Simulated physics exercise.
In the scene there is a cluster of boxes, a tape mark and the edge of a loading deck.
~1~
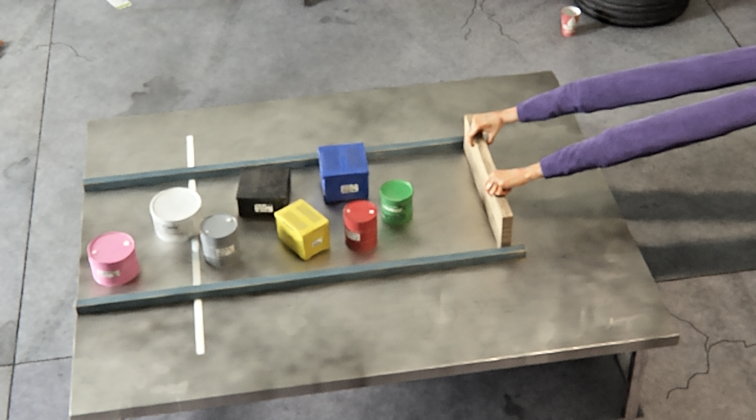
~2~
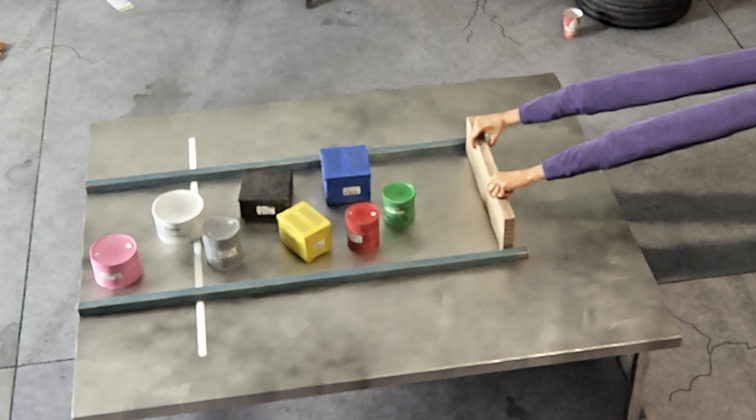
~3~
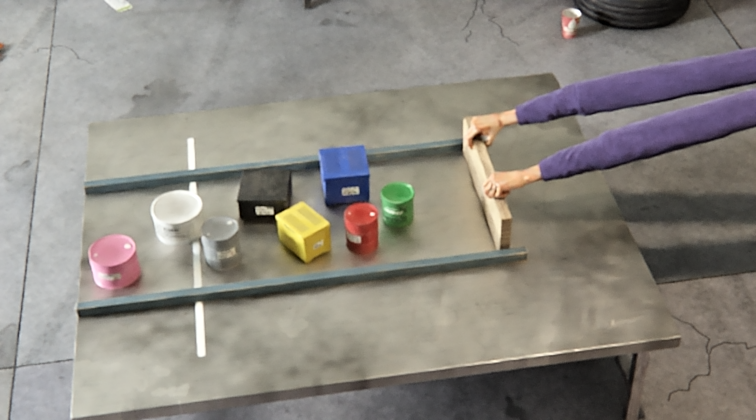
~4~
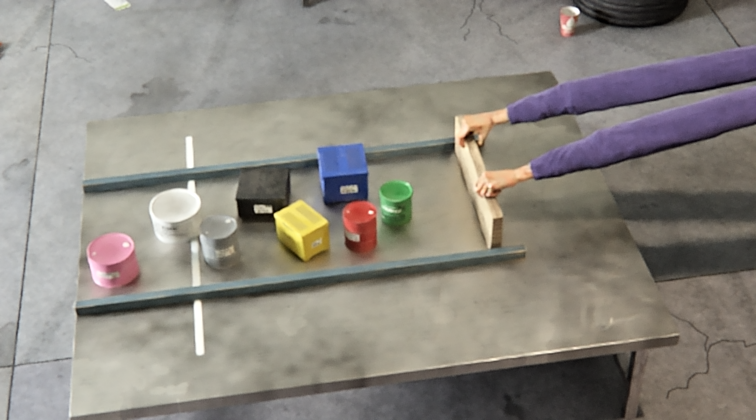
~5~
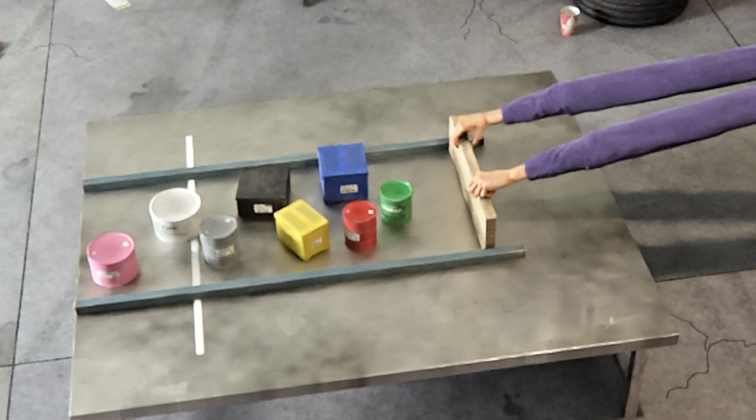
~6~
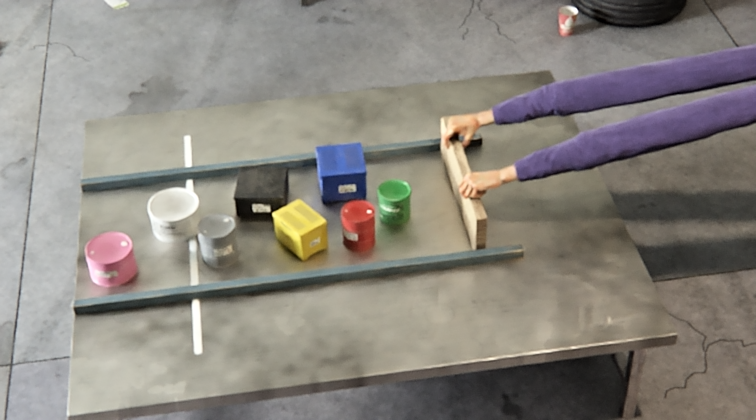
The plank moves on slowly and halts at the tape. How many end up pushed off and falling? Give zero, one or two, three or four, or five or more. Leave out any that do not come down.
One or two fall.
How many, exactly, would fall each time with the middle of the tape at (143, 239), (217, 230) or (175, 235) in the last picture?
First 4, then 0, then 2.
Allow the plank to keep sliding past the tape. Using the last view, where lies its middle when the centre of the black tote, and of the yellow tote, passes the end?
The middle would be close to (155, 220) and then close to (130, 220).
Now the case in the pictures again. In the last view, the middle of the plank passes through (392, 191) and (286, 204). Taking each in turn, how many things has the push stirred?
That gives 1 for the first and 7 for the second.
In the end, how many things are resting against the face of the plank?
At rest, 3 are in contact.
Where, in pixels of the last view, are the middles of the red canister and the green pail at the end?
Roughly (175, 249), and the other roughly (174, 228).
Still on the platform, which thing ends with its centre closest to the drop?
Answer: The grey canister.
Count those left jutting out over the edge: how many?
Result: 0.
Soon after, none off yet; pink canister at rest near (111, 259); white pail at rest near (176, 216); grey canister at rest near (218, 241).
After that, none off yet; pink canister at rest near (111, 259); white pail displaced about its own width near (118, 227); grey canister displaced well along near (158, 248).
In the end, the number that fall off is one or two; gone, white pail and pink canister.
